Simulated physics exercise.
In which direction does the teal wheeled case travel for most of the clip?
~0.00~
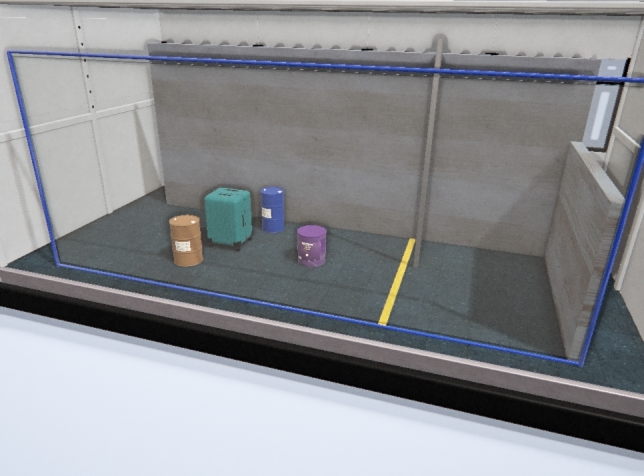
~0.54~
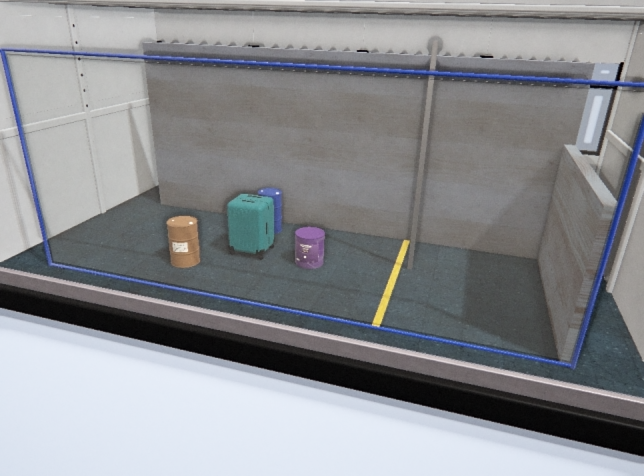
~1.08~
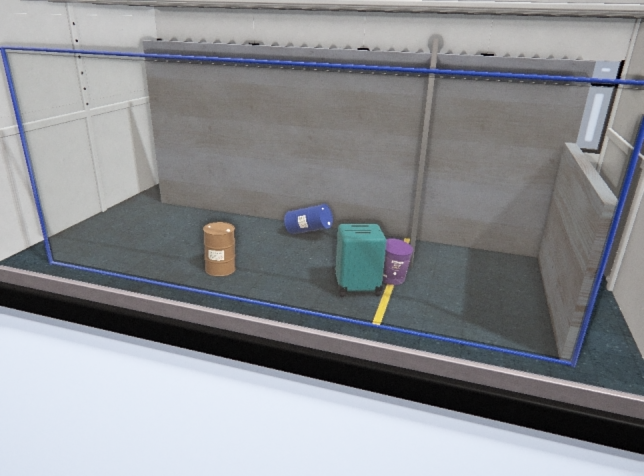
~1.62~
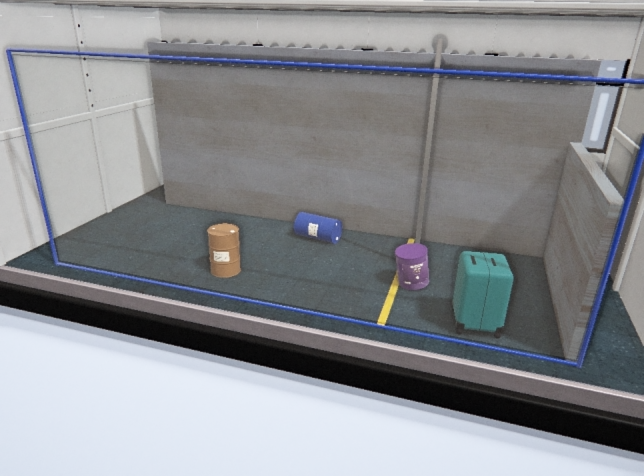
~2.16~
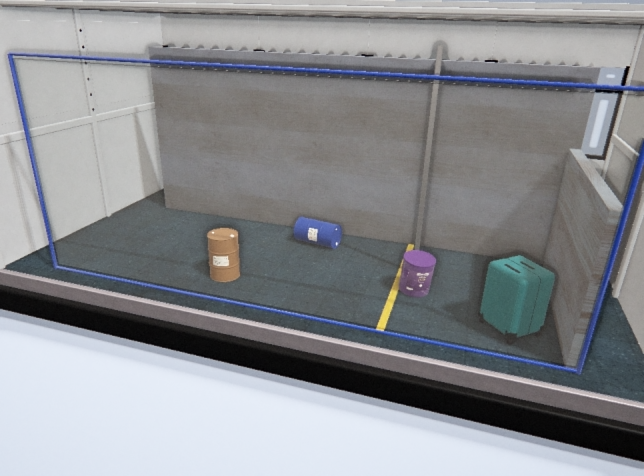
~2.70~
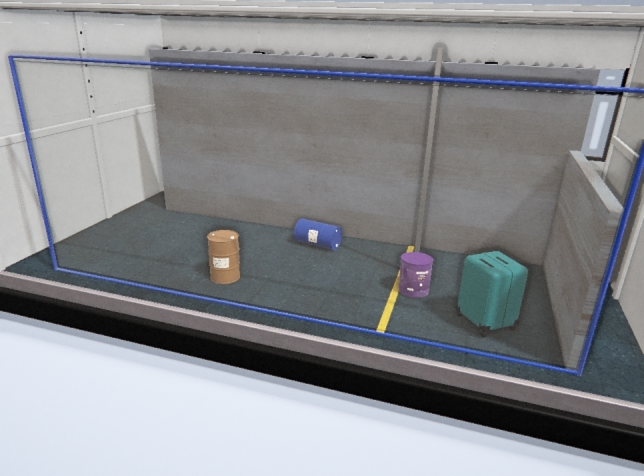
The teal wheeled case travels to the right, crossing the yellow line and nearing the right-hand wall before it edges back slightly.
